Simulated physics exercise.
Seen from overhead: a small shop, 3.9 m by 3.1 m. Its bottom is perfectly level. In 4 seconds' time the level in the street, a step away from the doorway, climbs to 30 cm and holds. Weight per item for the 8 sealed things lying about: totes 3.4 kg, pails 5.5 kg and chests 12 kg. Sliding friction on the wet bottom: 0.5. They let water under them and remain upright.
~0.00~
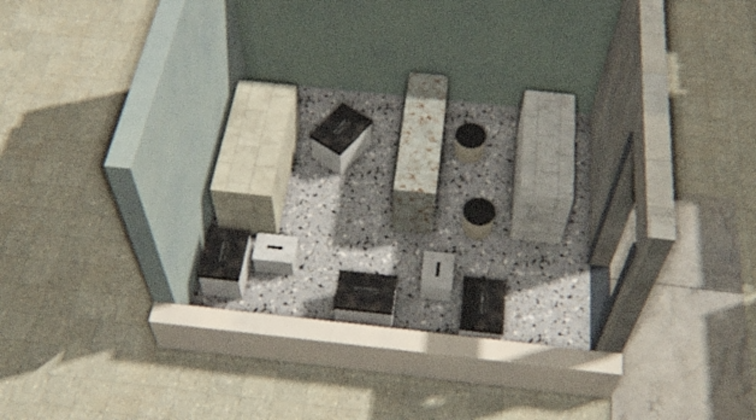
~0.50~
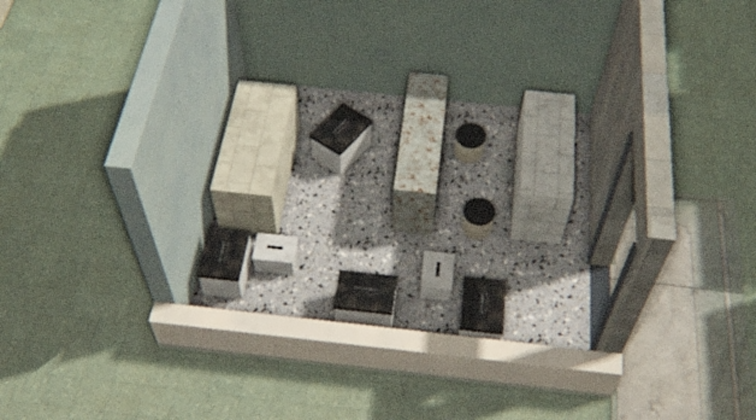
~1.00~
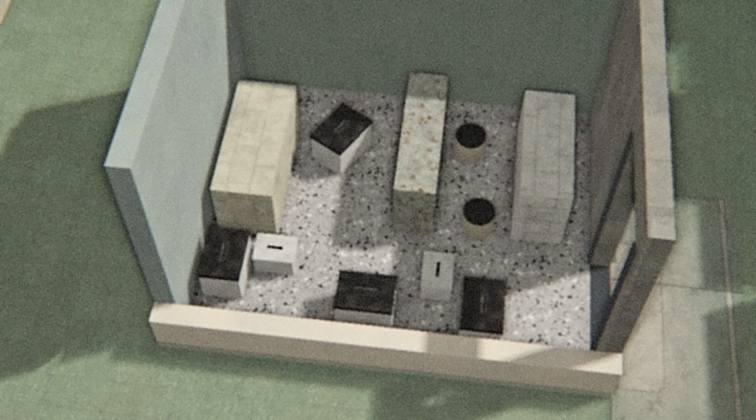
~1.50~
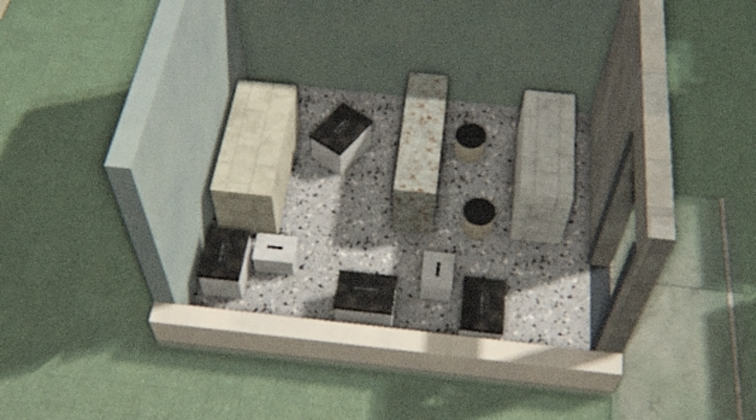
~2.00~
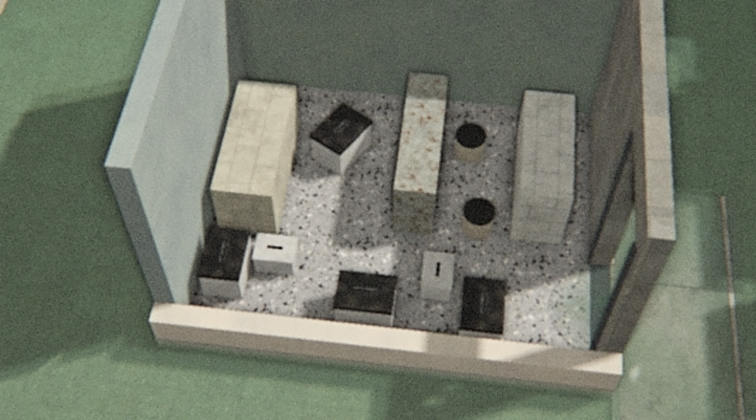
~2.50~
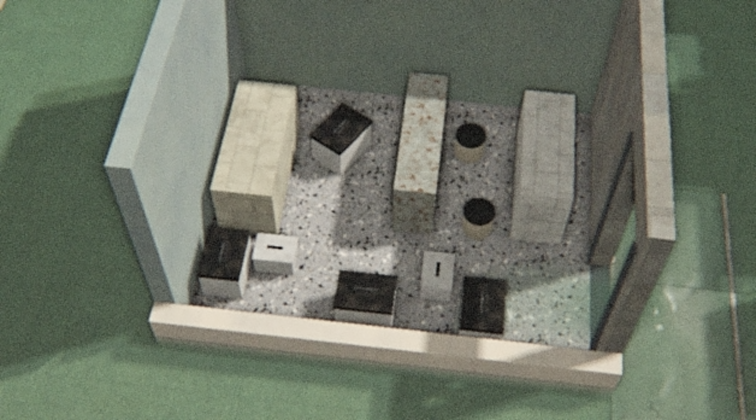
Green water spreads over the ground around a small room while the boxes inside stay still.
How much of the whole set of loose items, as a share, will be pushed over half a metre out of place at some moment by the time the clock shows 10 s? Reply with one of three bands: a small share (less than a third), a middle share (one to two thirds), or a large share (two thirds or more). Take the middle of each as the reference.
A middle share, one to two thirds.
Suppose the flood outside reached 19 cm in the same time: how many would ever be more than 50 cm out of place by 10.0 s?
Count: 4.
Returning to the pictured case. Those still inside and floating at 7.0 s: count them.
Answer: 6.
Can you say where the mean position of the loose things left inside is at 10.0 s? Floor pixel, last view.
Near (373, 191).
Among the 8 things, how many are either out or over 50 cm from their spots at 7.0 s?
The number comes to 4.
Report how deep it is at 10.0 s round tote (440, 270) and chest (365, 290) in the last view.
First about 21 cm, second about 19 cm.
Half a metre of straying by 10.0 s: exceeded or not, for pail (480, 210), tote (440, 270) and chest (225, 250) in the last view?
Within, beyond, within.
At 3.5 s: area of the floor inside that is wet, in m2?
Somewhere about 3.0 m2, give or take.
After 3.5 s 0 of 8 are over 50 cm from their spots; 0 afloat.
After 4.5 s 2 of 8 are over 50 cm from their spots; 2 afloat.
After 7.0 s 4 of 8 are over 50 cm from their spots; 6 afloat.
After 10.0 s 4 of 8 are over 50 cm from their spots, and 5 have been at some point; 8 afloat.
